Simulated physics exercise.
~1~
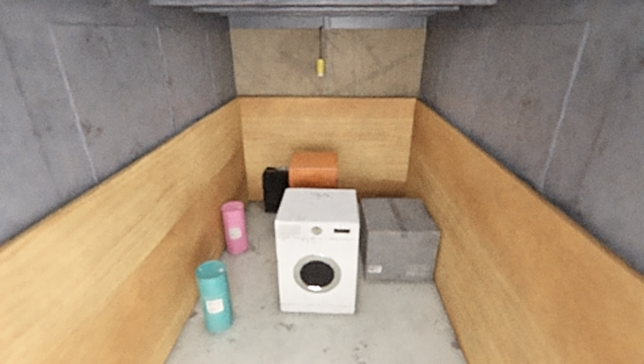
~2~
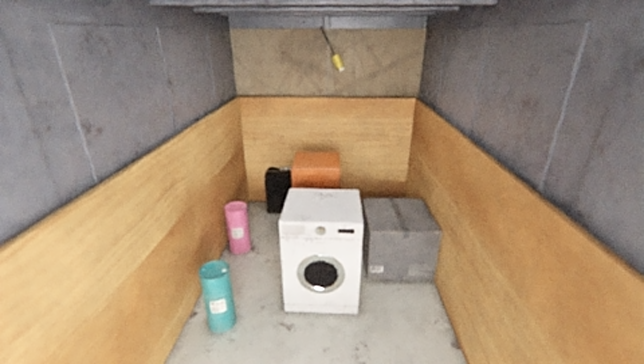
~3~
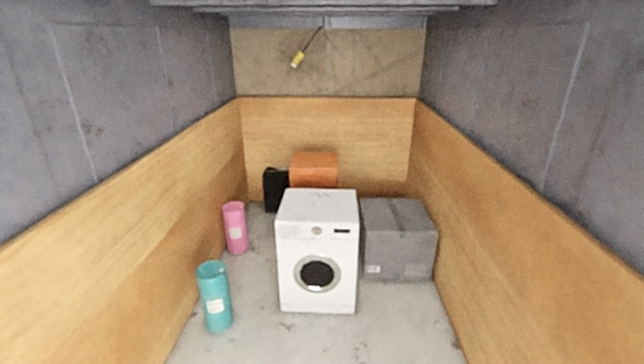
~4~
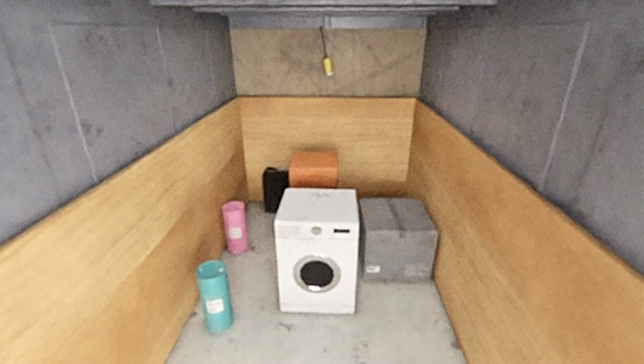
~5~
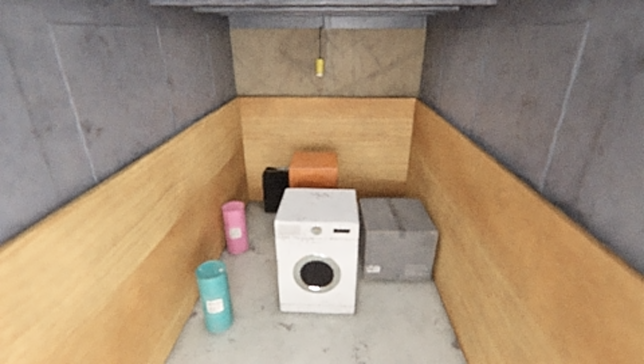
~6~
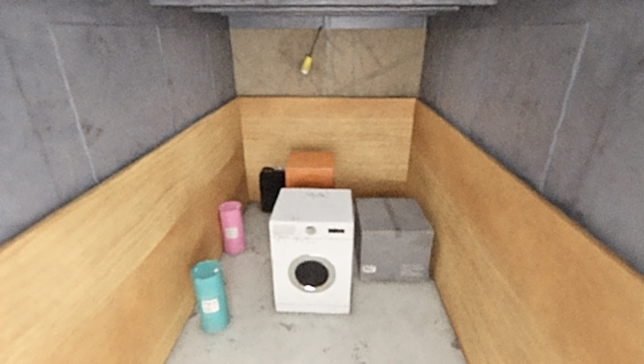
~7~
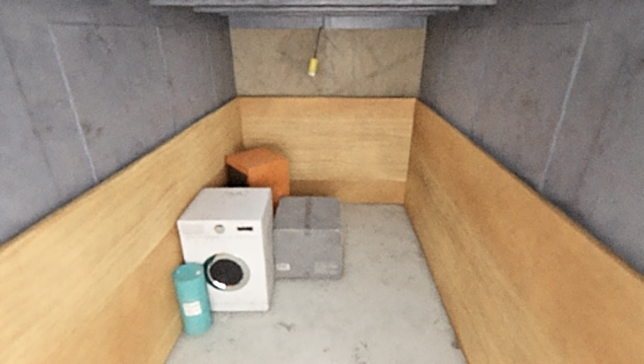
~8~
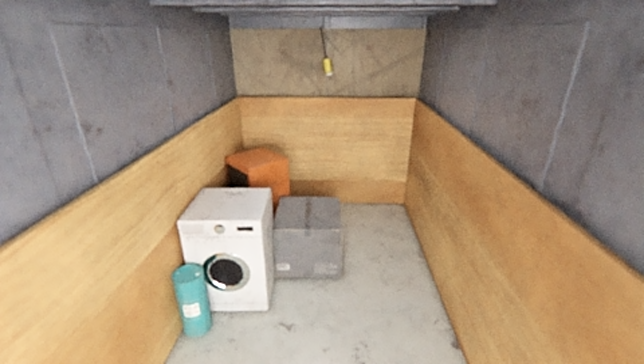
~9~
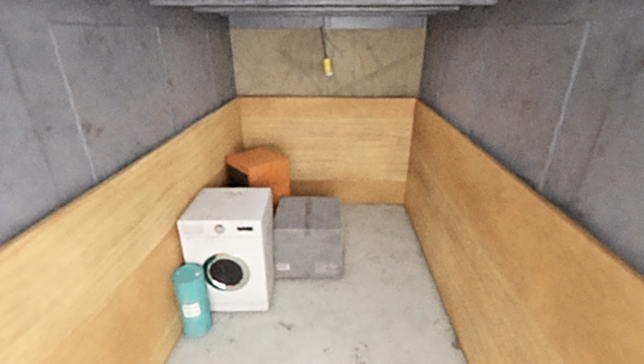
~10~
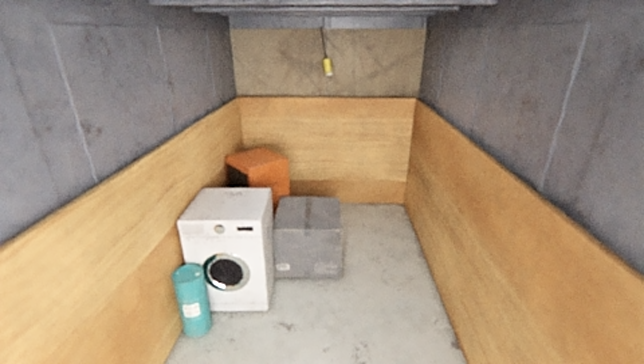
The clip shows a van's load bay where a hanging lamp swings while the cargo barely shifts, until the washing machine, grey box and orange appliance slide left. They end upright and still, the turquoise canister by the machine, with the pink canister and black box out of view.
